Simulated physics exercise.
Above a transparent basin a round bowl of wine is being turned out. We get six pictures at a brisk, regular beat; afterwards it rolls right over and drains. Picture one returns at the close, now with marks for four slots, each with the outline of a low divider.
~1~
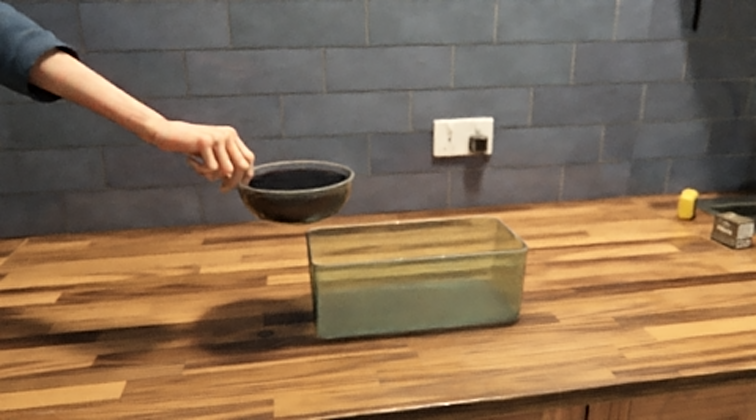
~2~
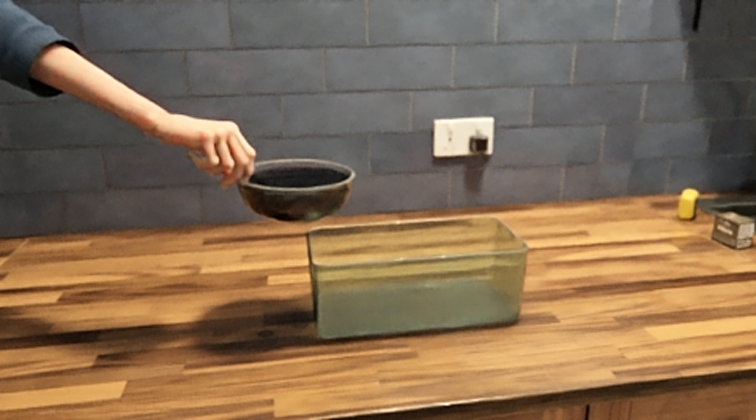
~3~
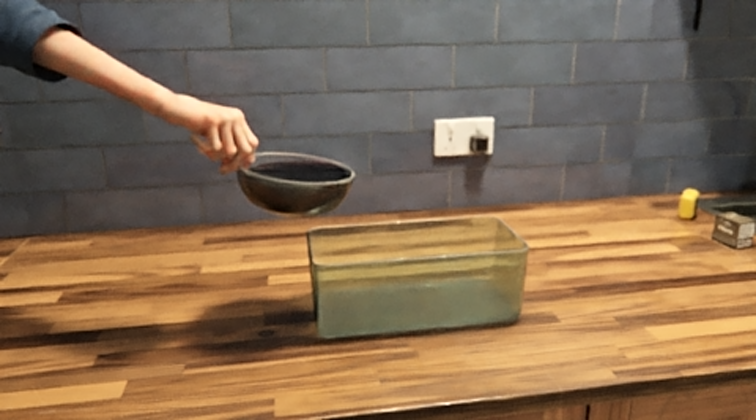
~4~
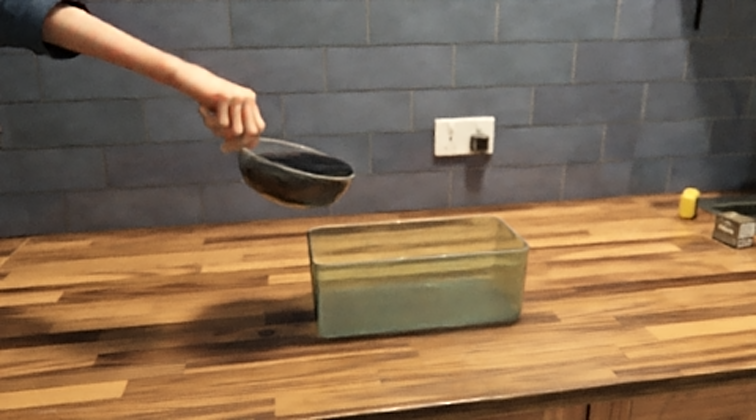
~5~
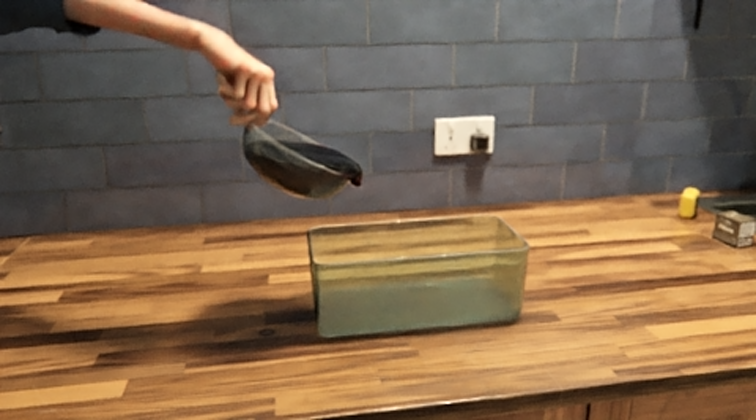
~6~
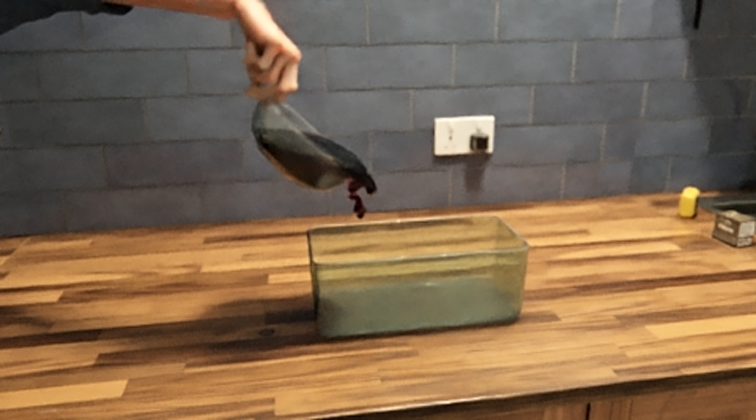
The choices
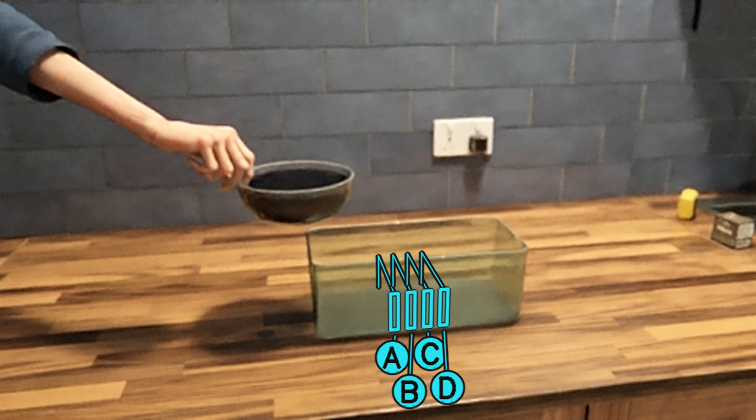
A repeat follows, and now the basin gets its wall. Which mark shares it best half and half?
The answer is position D.
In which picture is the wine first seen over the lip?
Picture 4.
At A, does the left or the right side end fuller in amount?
The right one.
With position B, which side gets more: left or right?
The right side.
On the marked copy, A at (395, 335); B at (411, 334); C at (428, 332); D at (444, 330).
Choosing A, about 9 % ends left of the wall and 88 % right of it; 3 % is lost outside.
Choosing B, about 16 % ends left of the wall and 82 % right of it.
Choosing C, about 31 % ends left of the wall and 65 % right of it; 4 % is lost outside.
Choosing D, about 54 % ends left of the wall and 42 % right of it; 4 % is lost outside.
